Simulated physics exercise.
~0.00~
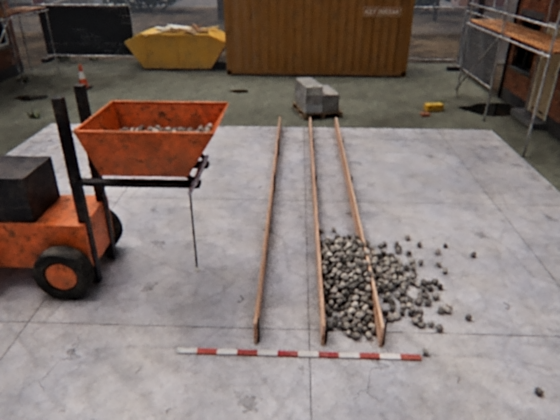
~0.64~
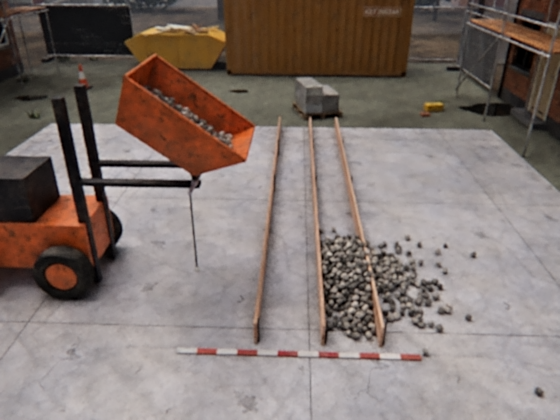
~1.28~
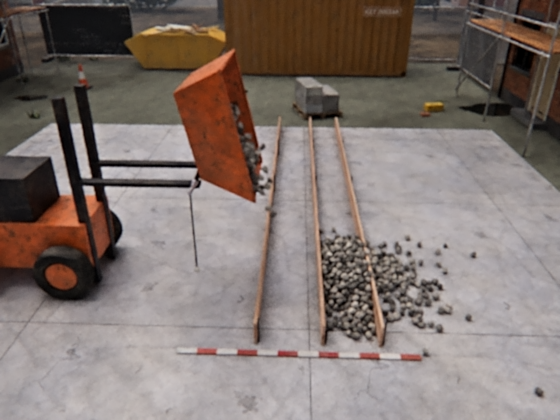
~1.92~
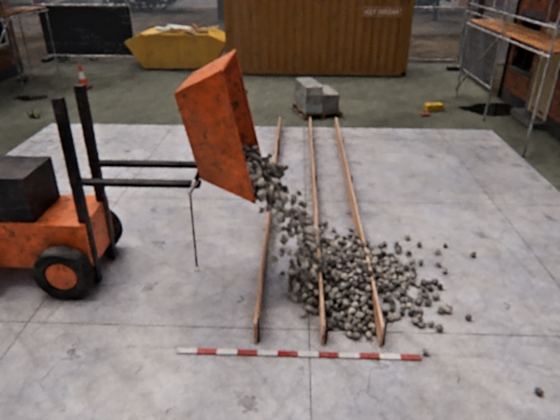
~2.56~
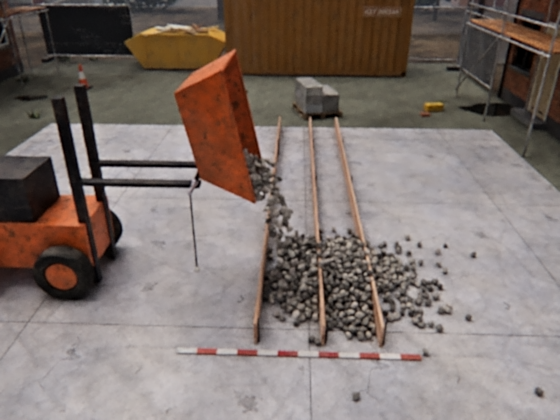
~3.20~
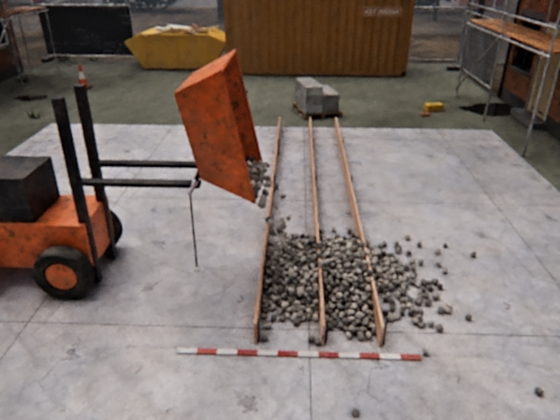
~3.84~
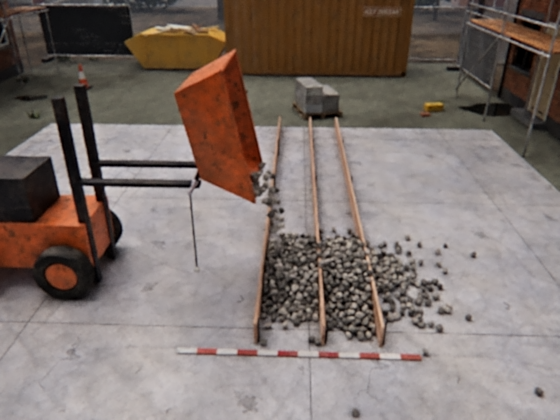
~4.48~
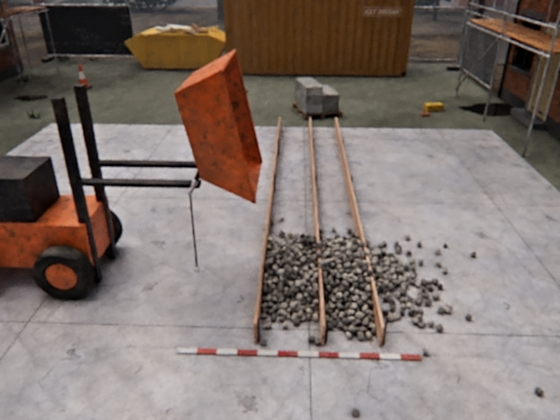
At first, an orange forklift on the left holds a skip of grey stones level beside three long boards, with an earlier heap lying around the middle and right boards. The skip tips steeply to the right, and the stones slide toward its lower edge and begin spilling out. They pour down over the left board, filling the empty near bay and spreading against the old heap. The stream thins to a trickle while the skip stays tilted. Finally the skip hangs empty and still, and the stones lie in one broad pile across both bays and beyond the right board.
